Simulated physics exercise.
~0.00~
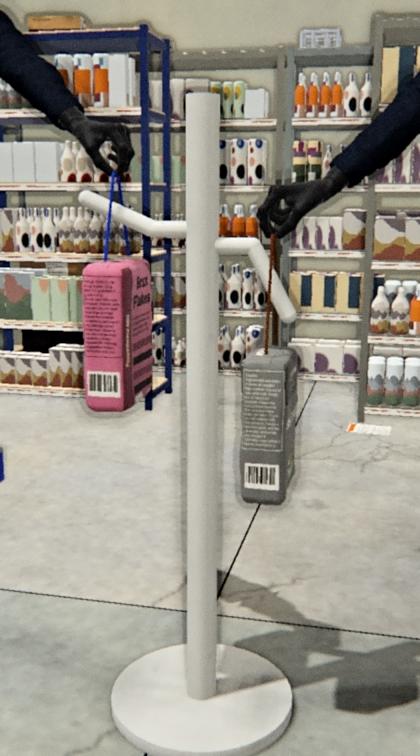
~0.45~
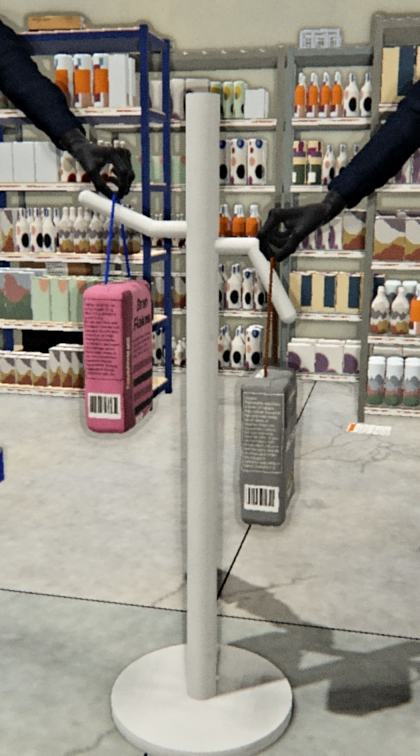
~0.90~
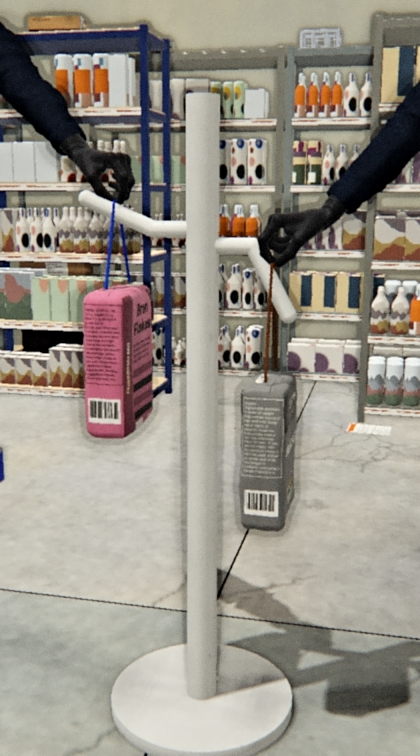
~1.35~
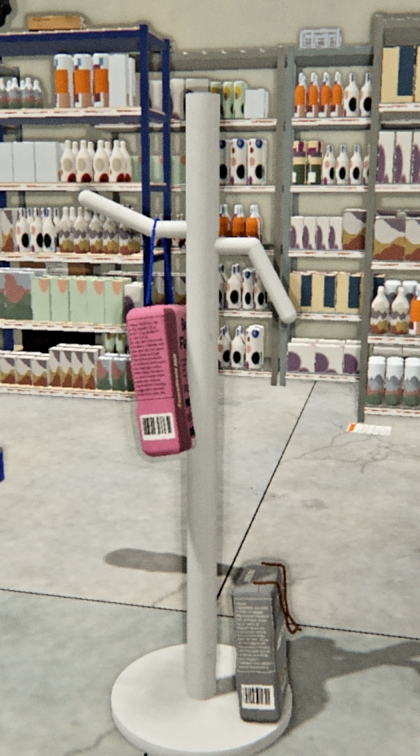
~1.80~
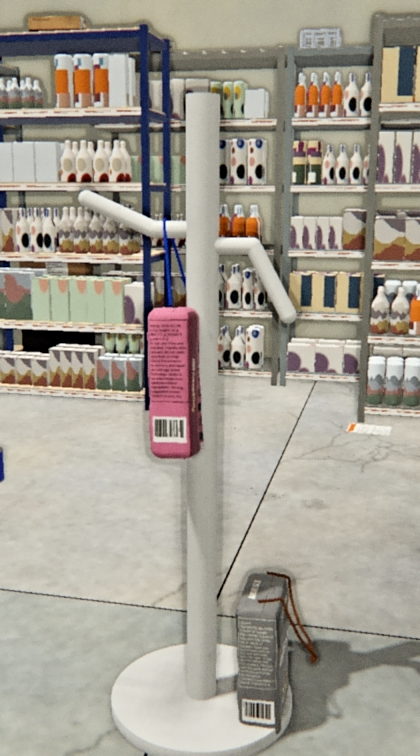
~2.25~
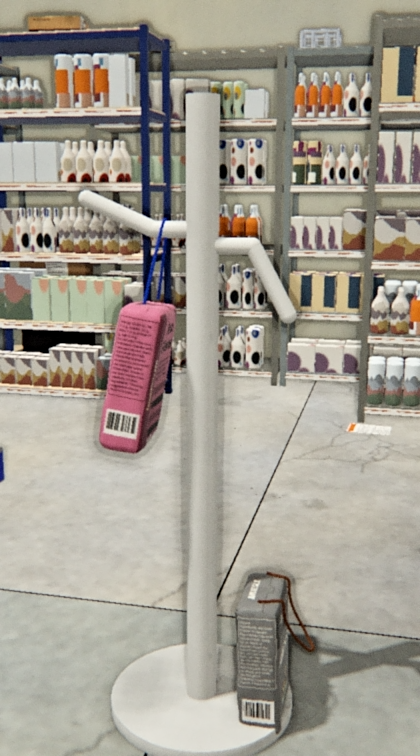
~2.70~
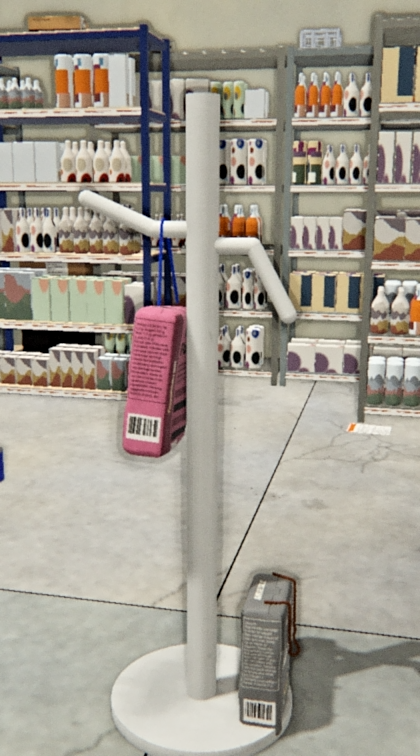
We see two gloved hands lower a pink sack and a grey sack by their loops onto the pegs of a white stand, then withdraw. The grey sack drops to the base, while the pink one slides inward and swings, still hanging from the left peg.
